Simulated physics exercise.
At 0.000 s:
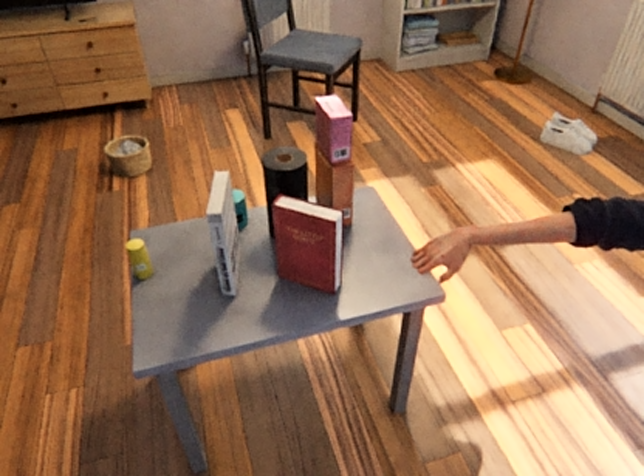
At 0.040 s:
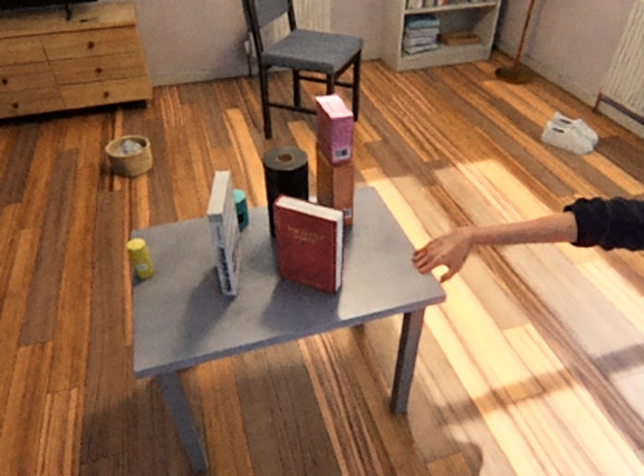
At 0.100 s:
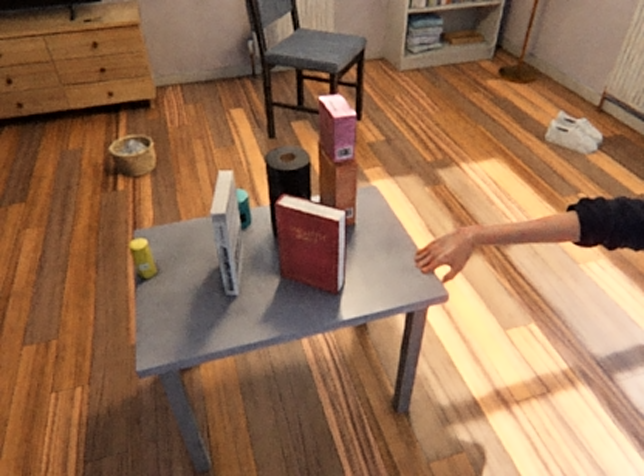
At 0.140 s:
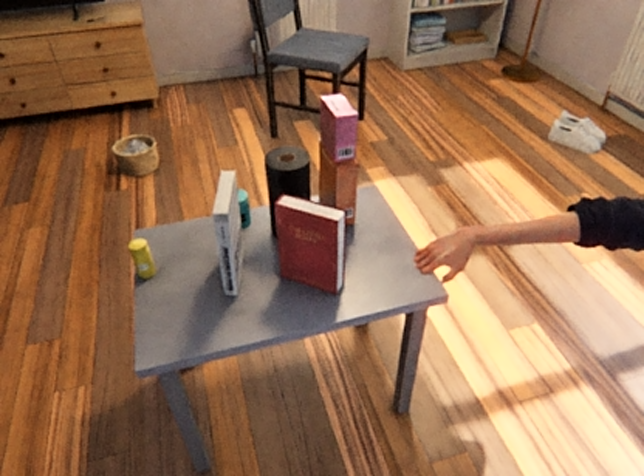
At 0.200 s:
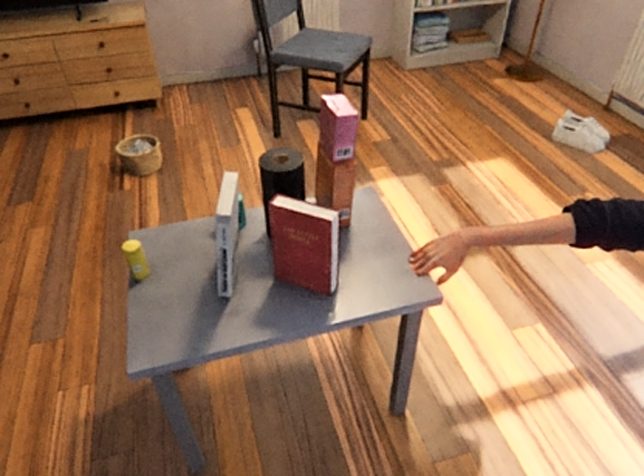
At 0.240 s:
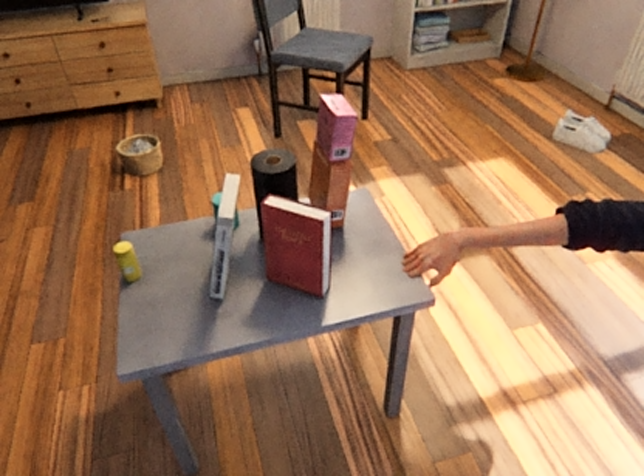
Grey table sliding slightly left with a hand at its right edge, white book tilting on top, then red book leaning slightly.
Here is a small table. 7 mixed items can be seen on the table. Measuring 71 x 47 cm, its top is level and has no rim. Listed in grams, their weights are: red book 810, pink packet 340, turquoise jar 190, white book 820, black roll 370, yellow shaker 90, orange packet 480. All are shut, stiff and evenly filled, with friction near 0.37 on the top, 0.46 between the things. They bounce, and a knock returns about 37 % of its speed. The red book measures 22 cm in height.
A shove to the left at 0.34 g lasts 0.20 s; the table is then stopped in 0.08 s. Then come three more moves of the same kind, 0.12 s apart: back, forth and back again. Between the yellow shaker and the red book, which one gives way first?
Of the two named, the former.
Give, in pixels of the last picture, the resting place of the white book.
(302, 254).
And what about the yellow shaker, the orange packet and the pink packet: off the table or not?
Yellow shaker: Goes out of bounds; orange packet: Stays in bounds; pink packet: Goes out of bounds.
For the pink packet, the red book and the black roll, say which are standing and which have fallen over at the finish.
Well, the pink packet tumbles down, the red book tumbles down, and the black roll holds steady.
By 0.84 s, yellow shaker now off the table; red book tilted 53° near (314, 275); pink packet tilted 47°.
By 1.24 s, table along by 9 cm; pink packet now off the table; red book on its side near (286, 318); white book on its side.
When it is over (2.2 s), off the table, pink packet and yellow shaker; lying over on the table, red book, white book and orange packet; the other 2 within 5 cm of the start. End places, in pixels of the last picture, yellow shaker near (141, 403), red book near (337, 306). Yellow shaker went at 0.42 s; red book went at 0.78 s.
